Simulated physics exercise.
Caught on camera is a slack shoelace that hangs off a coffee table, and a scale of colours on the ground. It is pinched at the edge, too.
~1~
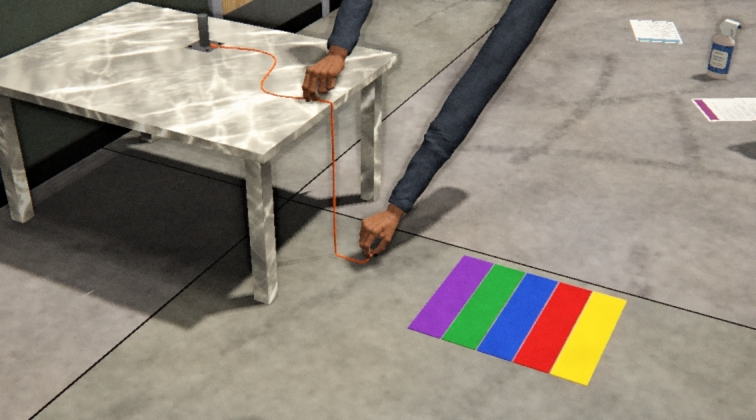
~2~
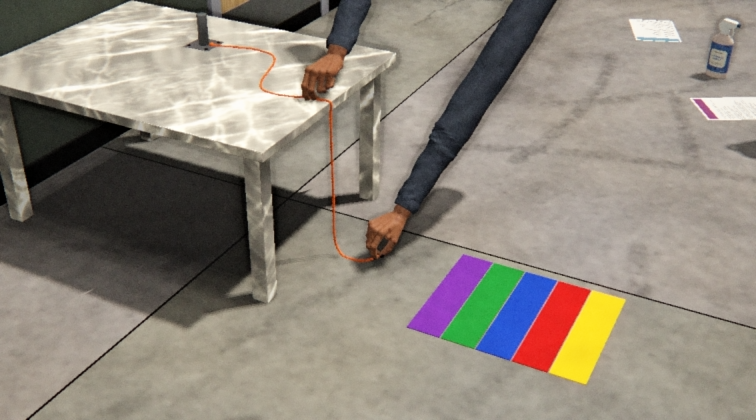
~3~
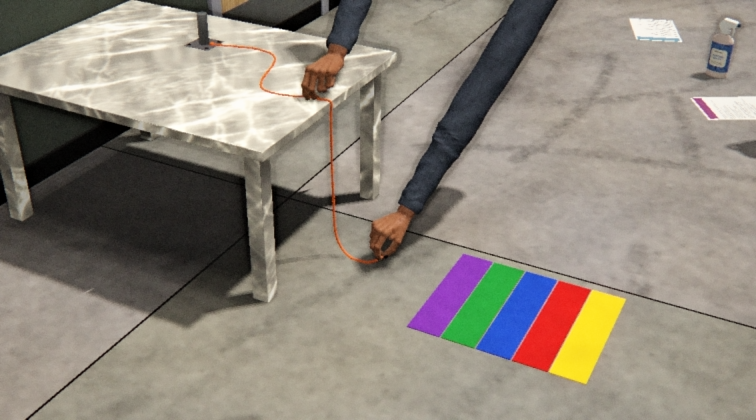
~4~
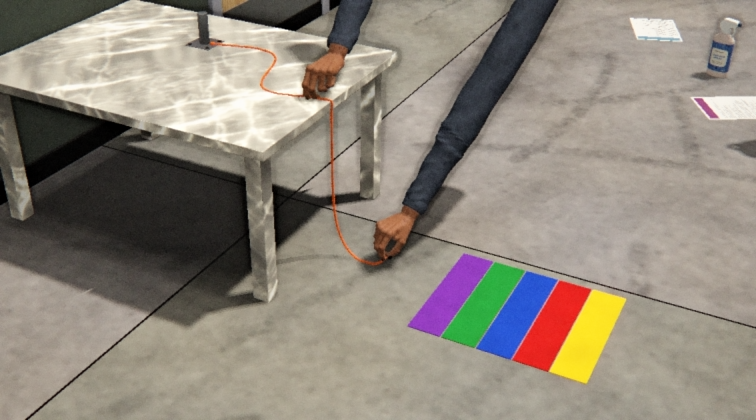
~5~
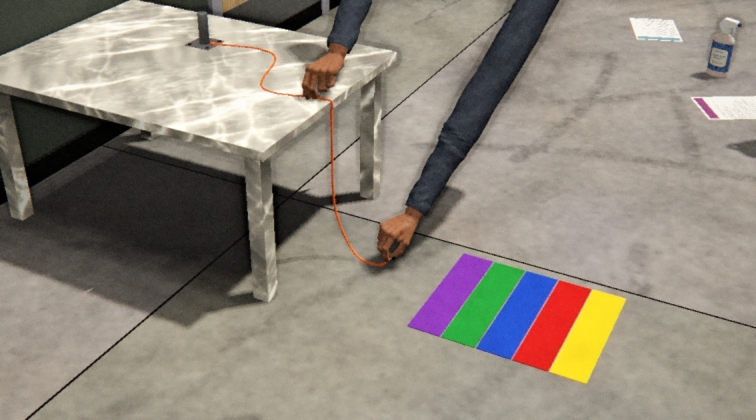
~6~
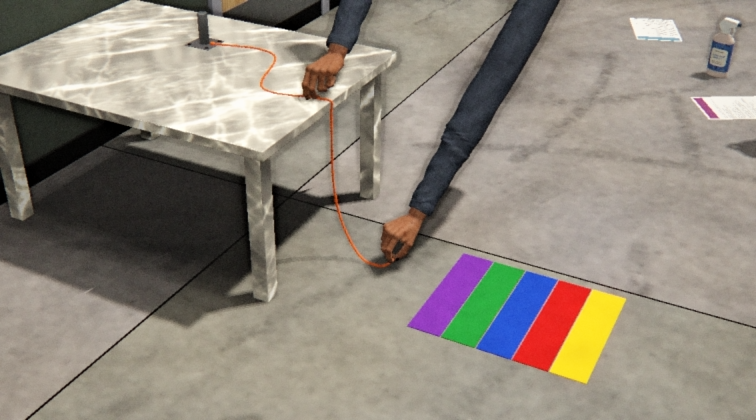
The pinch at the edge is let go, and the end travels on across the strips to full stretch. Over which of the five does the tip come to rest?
Over the blue one.
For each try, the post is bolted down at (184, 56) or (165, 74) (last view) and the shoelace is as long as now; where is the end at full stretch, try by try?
The places are (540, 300) and (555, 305).
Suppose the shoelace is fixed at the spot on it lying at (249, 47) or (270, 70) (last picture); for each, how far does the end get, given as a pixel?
Roughly (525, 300) and (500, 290).
Early on, end near (474, 283); over green.
Midway, end near (510, 294); over blue.
At the end of the slack, end near (531, 300); over blue. The blue one.
